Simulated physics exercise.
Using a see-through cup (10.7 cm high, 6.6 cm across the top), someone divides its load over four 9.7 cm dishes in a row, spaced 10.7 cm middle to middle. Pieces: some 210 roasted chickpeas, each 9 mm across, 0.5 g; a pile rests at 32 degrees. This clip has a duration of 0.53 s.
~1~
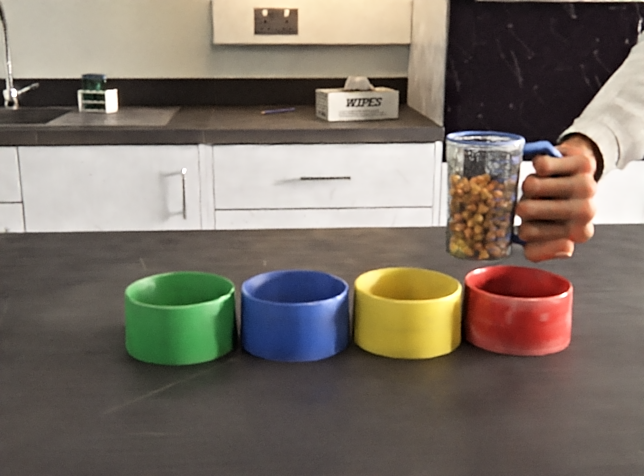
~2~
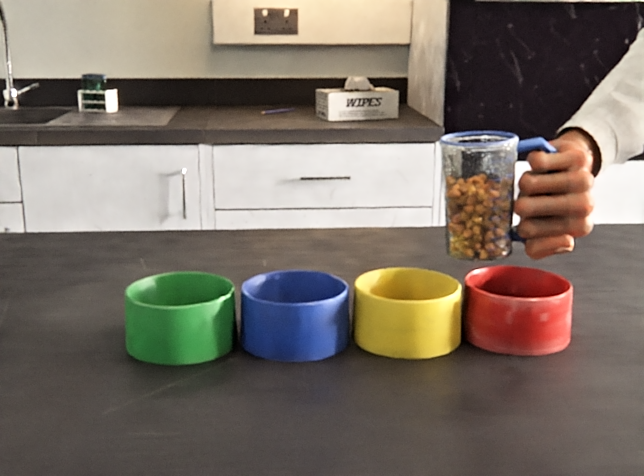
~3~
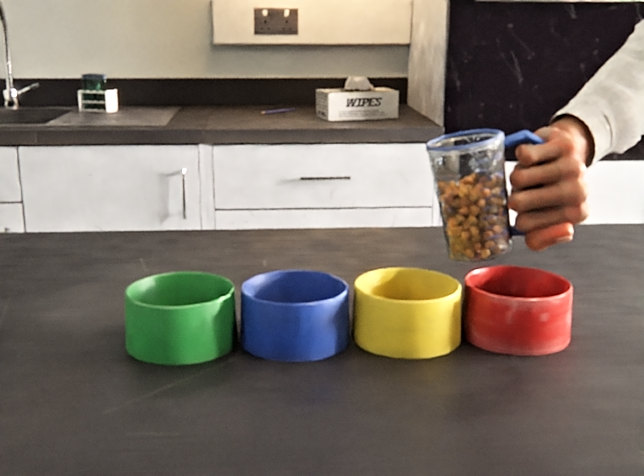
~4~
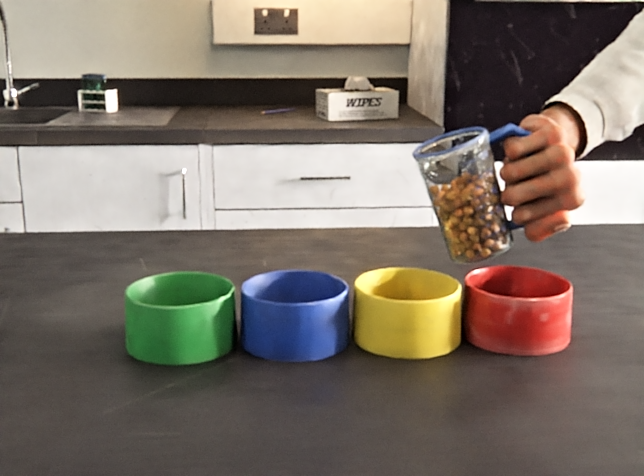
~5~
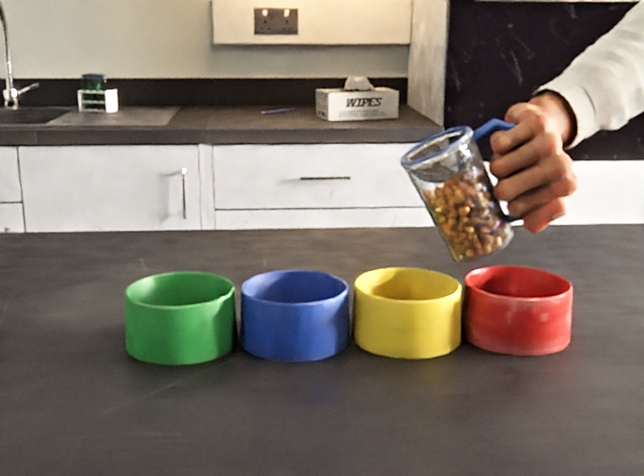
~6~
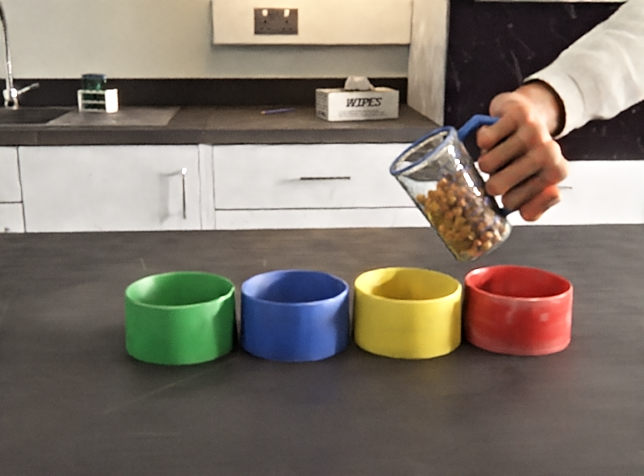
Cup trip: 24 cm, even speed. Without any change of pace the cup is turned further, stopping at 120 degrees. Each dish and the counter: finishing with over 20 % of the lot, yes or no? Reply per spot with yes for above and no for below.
Red: No, below. Blue: Yes, above. Green: No, below. Yellow: No, below. Counter: No, below.
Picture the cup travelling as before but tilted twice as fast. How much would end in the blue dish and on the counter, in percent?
Shares: Blue at 50; counter at 20.
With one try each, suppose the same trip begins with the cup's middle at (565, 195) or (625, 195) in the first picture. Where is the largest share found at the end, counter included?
The winner: Yellow; yellow.
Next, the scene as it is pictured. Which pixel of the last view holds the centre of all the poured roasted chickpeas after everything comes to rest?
After settling, the middle sits near (286, 320).
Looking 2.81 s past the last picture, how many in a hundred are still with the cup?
Roughly 0 percent.
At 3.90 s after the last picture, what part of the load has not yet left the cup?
Estimate: Around 0 % of the load.
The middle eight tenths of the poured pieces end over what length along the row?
The stretch is around 5 cm long.
Then, 1.68 s after the last picture, tilt 120 degrees; cup holds 0 %, blue 100 %.
Then, 2.81 s after the last picture, tilt 120 degrees; cup holds 0 %, blue 100 %.
Then, 3.90 s after the last picture, tilt 120 degrees; cup holds 0 %, blue 100 %.
In the end, red 0 %, blue 100 %, green 0 %, yellow 0 %, counter 0 %.
